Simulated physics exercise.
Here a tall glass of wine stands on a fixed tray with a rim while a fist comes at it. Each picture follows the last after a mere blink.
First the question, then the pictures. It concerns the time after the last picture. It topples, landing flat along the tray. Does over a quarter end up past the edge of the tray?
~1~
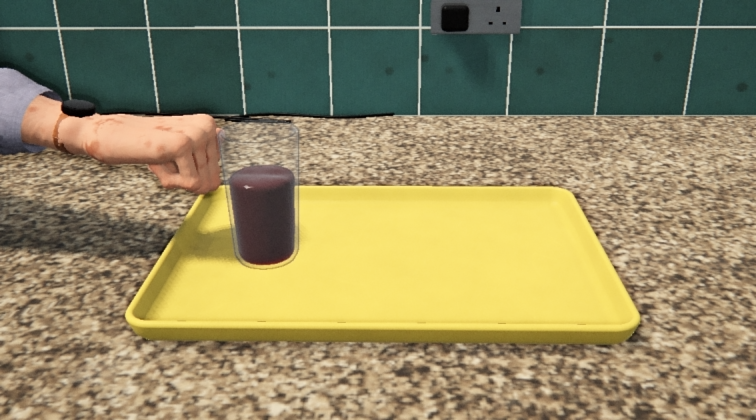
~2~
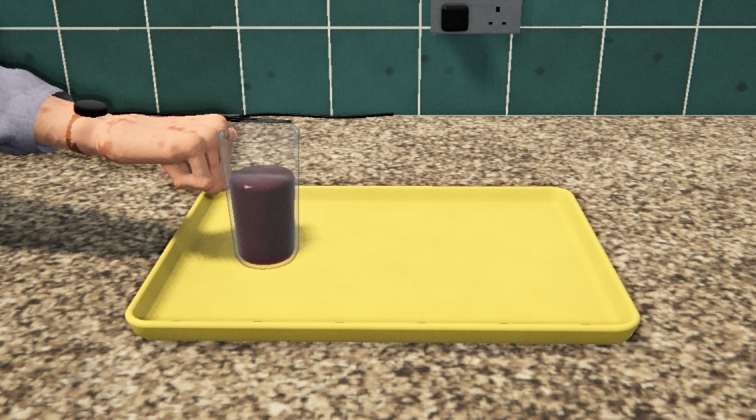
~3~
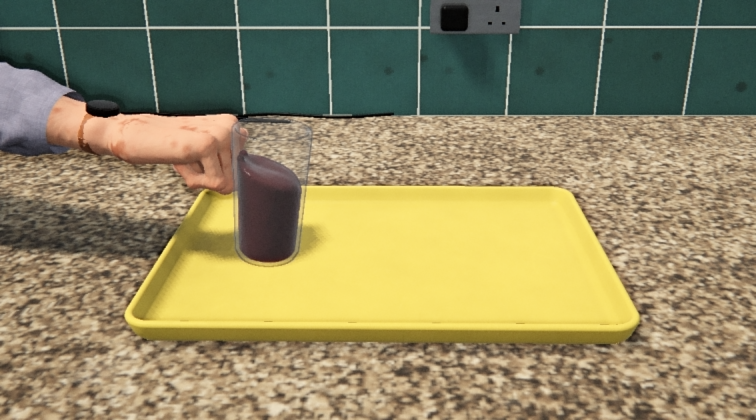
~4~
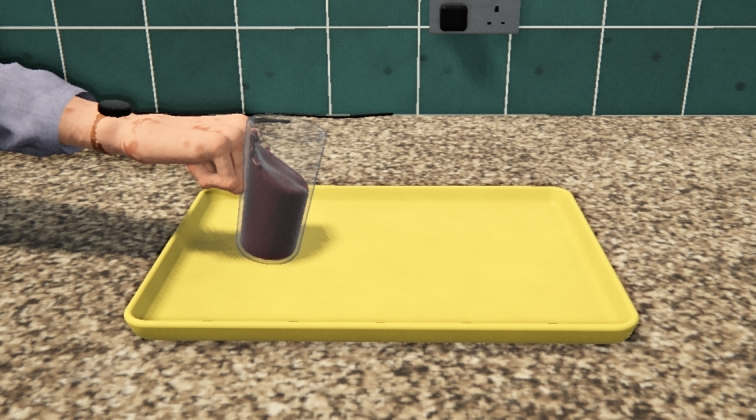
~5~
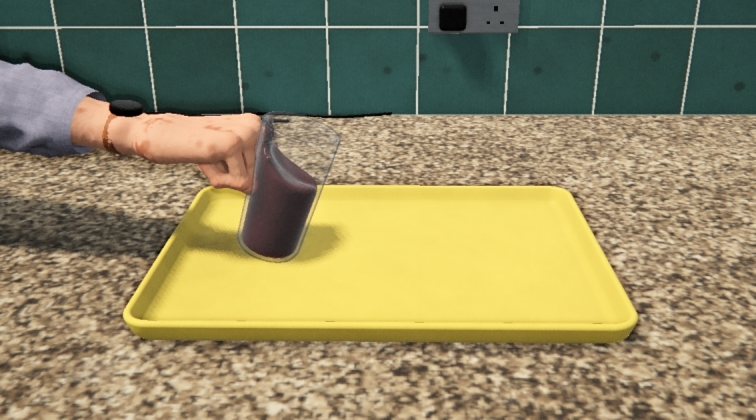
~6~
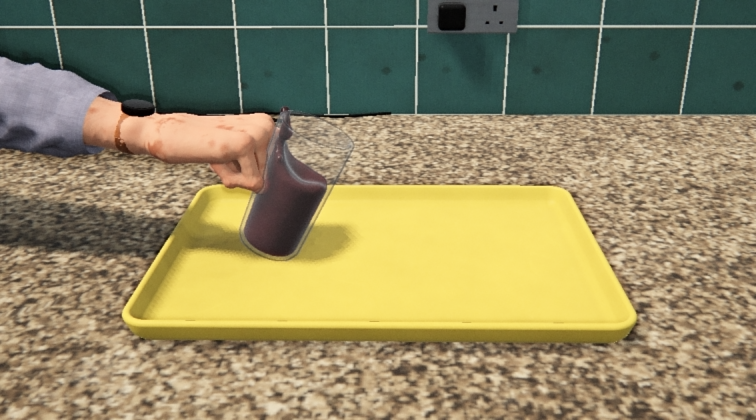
Yes.
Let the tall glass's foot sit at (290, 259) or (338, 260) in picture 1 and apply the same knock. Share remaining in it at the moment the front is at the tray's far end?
First spot: Roughly 70 per cent; second spot: Roughly 80 per cent.
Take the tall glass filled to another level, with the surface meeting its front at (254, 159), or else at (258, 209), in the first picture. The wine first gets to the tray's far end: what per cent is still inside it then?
First level: 55 per cent; second level: 60 per cent.
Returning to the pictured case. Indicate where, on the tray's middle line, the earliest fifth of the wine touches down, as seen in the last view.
Landing point, centre line: Approx. (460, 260).
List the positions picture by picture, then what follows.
Tilt 0°; right rim (296, 133); surface from (231, 174) to (296, 175); the tray's far rim is at (598, 246); the tray is clear ahead, in the first picture.
Tilt 0°; right rim (297, 133); surface from (231, 174) to (295, 174), in the second picture.
Tilt 6°; right rim (310, 135); surface from (238, 154) to (296, 174), in the third picture.
Tilt 12°; right rim (324, 137); surface from (251, 134) to (308, 182), in the fourth picture.
Tilt 18°; right rim (338, 141); surface from (257, 165) to (319, 181), in the fifth picture.
Tilt 25°; right rim (352, 147); surface from (264, 172) to (329, 179), in the sixth picture.
A moment on, the tall glass is falling and 100 per cent is in the glass, 0 on the tray and 0 above or beyond its rim.
Next, the tall glass lies on its side and 62 per cent is in the glass, 30 on the tray and 8 above or beyond its rim.
Then the tall glass lies on its side and 32 per cent is in the glass, 51 on the tray and 18 above or beyond its rim.
Later the tall glass lies on its side and 17 per cent is in the glass, 48 on the tray and 35 above or beyond its rim.
In the end 65 per cent is held by tray and glass, 35 is off the tray.
